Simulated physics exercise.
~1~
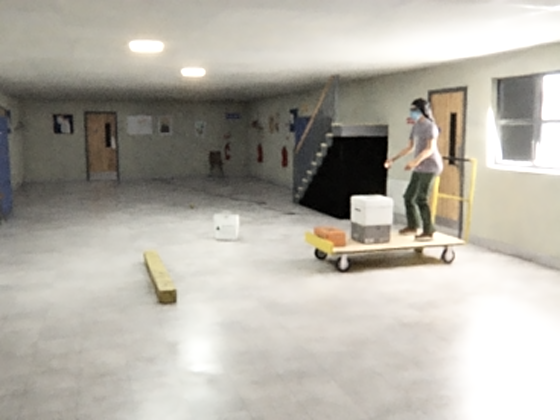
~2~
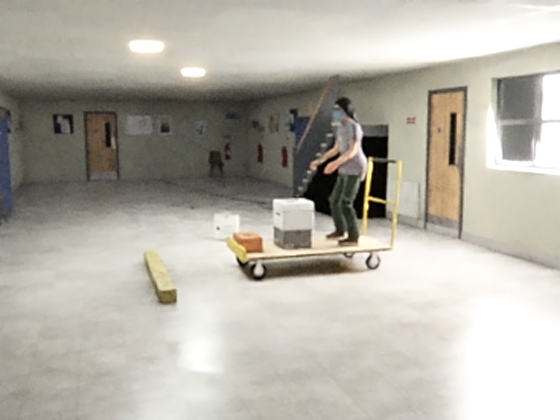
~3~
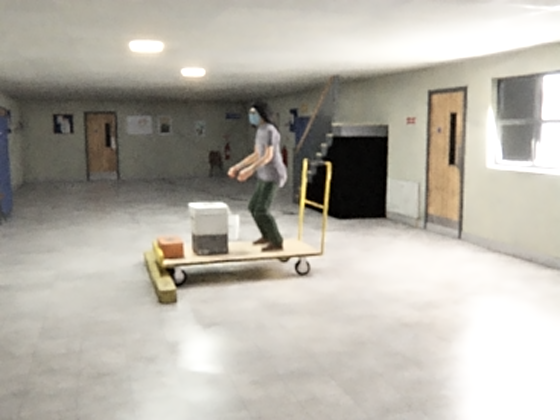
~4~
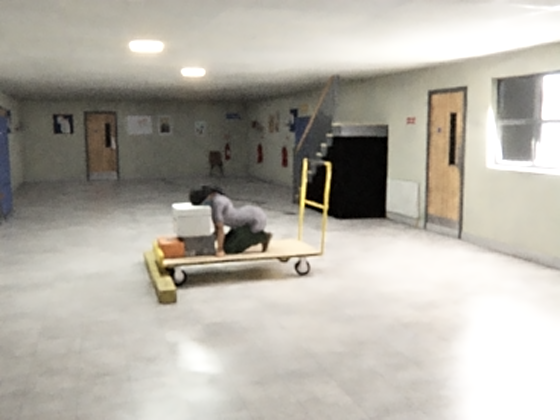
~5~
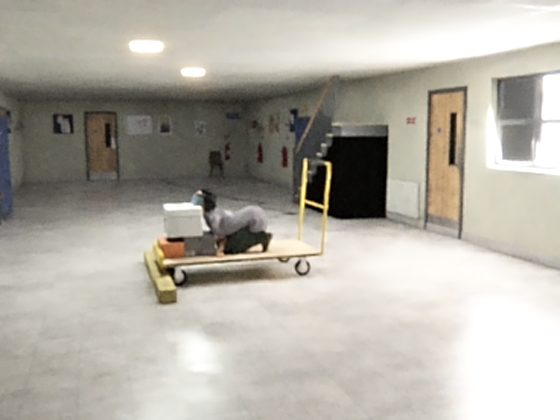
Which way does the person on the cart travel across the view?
The person moves to the left, riding on the cart as it rolls toward the low kerb and then pitching forward that same way.
A wide indoor hall with pale walls, wooden doors and a staircase is seen from a fixed view across its shiny floor. A masked person in a grey top and dark trousers stands on a flat cart with a yellow handle, behind a white toolbox stacked on a grey carton and a low orange toolbox. The cart rolls left and stops against a low yellowish kerb. The person pitches forward onto the deck, and the white toolbox shifts slightly left on the carton. At the end the person is down on the deck behind the boxes, and everything remains aboard.
